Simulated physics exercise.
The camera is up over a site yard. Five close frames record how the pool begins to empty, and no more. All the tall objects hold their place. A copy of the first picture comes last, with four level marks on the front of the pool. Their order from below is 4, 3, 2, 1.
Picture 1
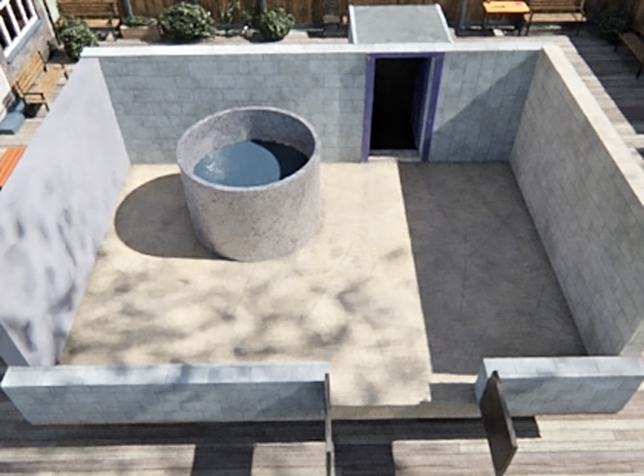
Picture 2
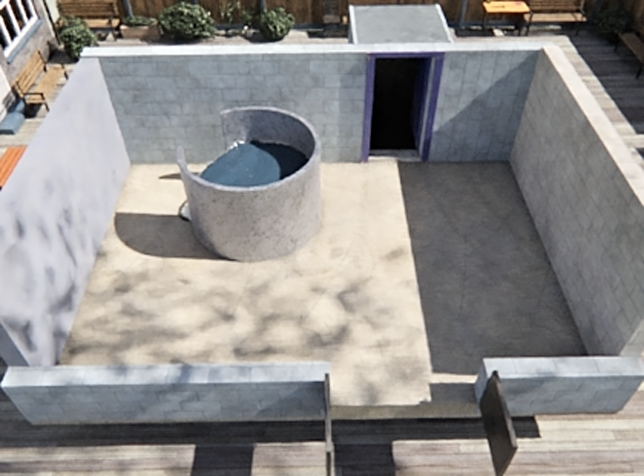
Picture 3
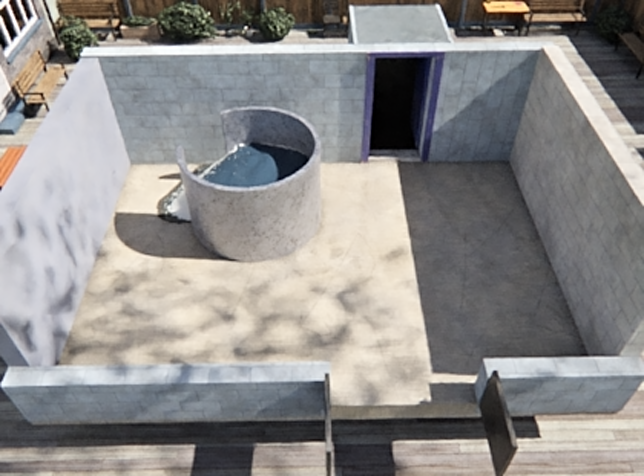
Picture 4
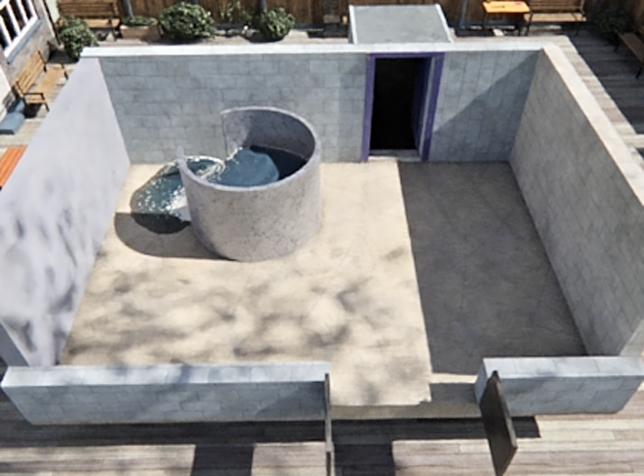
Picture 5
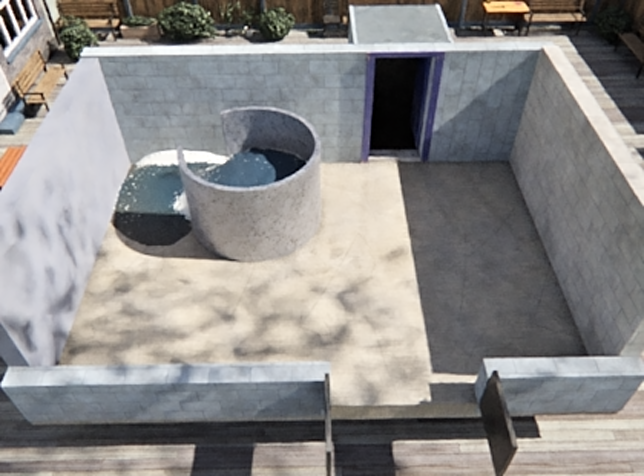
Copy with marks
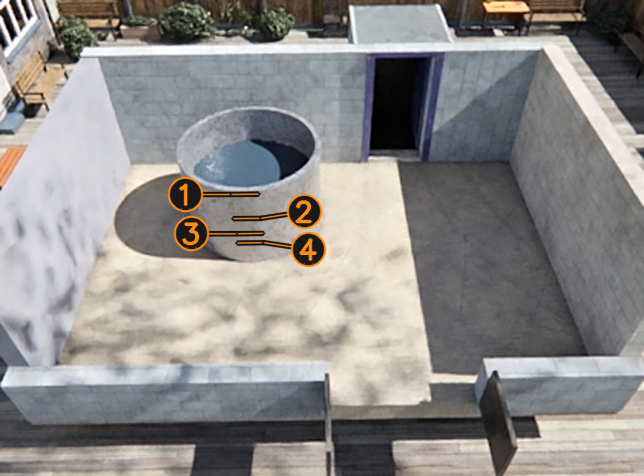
Water pours from a gap in the round tank's left side and spreads across the ground.
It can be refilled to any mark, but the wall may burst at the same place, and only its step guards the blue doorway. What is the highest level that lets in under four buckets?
Level 2.
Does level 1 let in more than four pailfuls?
Yes, it does.
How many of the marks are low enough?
Three.
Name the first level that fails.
1.
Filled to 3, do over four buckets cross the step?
No, that is safe.
In orange, 1 at (244, 194); 2 at (247, 218); 3 at (249, 233); 4 at (250, 242); from the bottom up 4, 3, 2, 1.
If 1 is chosen, about 9 bucketfuls get in.
If 2 is chosen, a splash gets over, under a bucket.
If 3 is chosen, nothing gets over.
If 4 is chosen, nothing gets over.
